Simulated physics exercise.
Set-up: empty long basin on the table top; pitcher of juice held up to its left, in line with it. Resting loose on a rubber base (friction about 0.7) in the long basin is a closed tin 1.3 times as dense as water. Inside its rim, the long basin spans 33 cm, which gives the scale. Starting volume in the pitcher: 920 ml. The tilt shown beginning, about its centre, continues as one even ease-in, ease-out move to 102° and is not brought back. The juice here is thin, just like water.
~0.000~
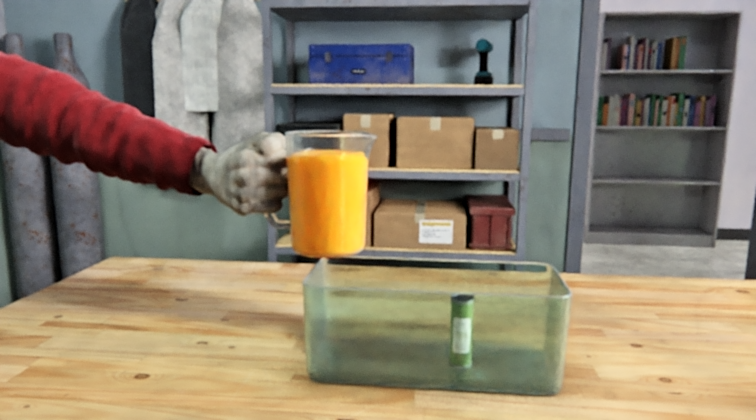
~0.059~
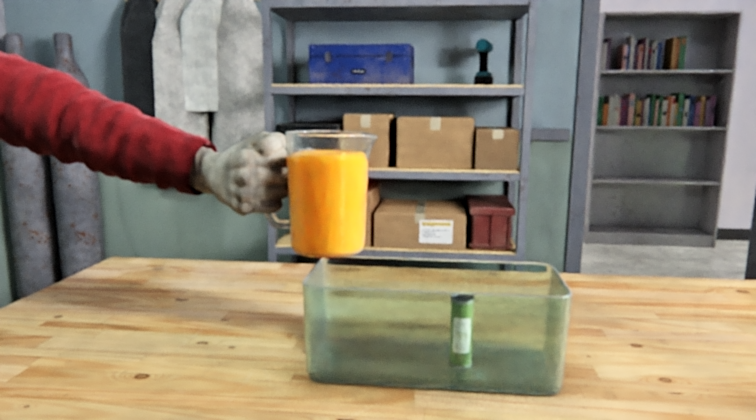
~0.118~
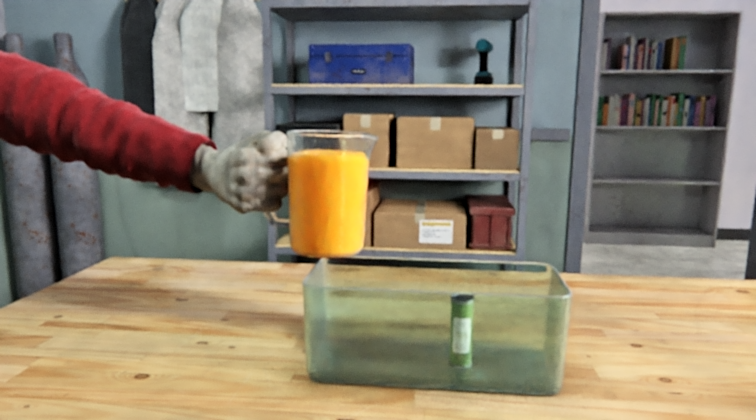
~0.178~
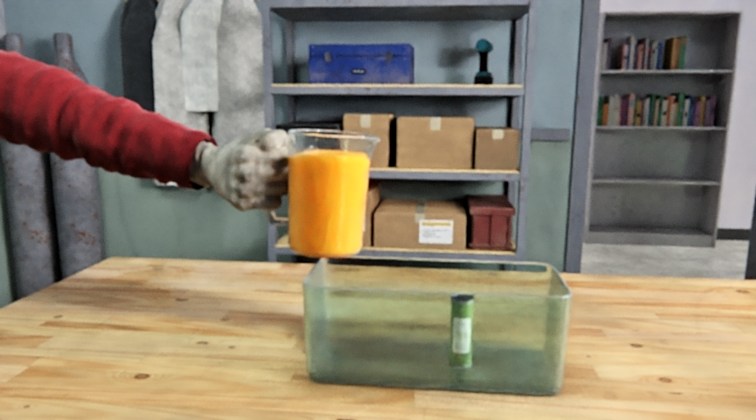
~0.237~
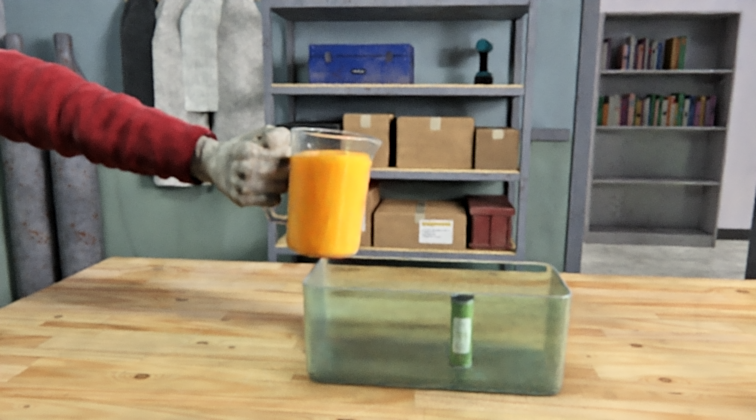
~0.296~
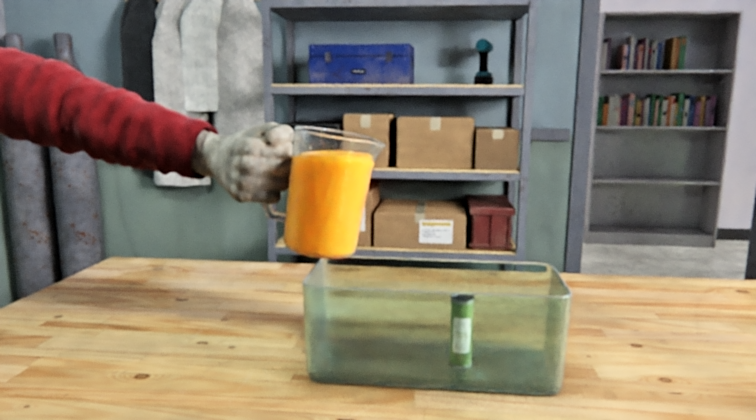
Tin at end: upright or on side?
Here's my call: It tips.
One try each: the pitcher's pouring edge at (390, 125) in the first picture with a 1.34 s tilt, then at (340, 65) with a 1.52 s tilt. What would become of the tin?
Trial 1 - tin tips; trial 2 - tin stays standing.
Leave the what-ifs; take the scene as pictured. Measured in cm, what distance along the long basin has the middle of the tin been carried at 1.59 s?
7 cm, roughly.
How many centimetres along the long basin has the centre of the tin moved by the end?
In the end the tin's centre has shifted about 7.5 centimetres.
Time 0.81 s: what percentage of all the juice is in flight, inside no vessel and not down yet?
About 6 per cent.
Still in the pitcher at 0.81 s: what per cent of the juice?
Remaining: Near 92 % of the total.
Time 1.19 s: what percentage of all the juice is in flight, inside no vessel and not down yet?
Roughly 14 %.
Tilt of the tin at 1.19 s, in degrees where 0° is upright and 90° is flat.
Some 10°.
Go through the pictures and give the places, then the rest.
Tilt 0°; pouring edge (377, 135); surface from (291, 154) to (366, 154); the long basin's rim runs from (313, 271) to (561, 281); the tin's top is at (462, 300), in the first frame.
Tilt 0°; pouring edge (377, 136); surface from (292, 153) to (366, 154), in the second frame.
Tilt 2°; pouring edge (378, 137); surface from (293, 153) to (367, 156), in the third frame.
Tilt 3°; pouring edge (380, 139); surface from (293, 153) to (369, 155), in the fourth frame.
Tilt 6°; pouring edge (382, 141); surface from (295, 154) to (370, 155), in the fifth frame.
Tilt 9°; pouring edge (385, 144); surface from (297, 155) to (374, 156), in the sixth frame.
Then, 0.81 s in, the tilt is 57° and 92 per cent is still to pour; the tin stands where it began.
Then, 1.19 s in, the tilt is 91° and 51 per cent is still to pour; the tin leans 12°.
Then, 1.59 s in, the tilt is 102° and 8 per cent is still to pour; the tin lies on its side.
Then, 2.02 s in, the tilt is 102° and 0 per cent is still to pour; the tin lies on its side.
Finally, the tin lies on its side.
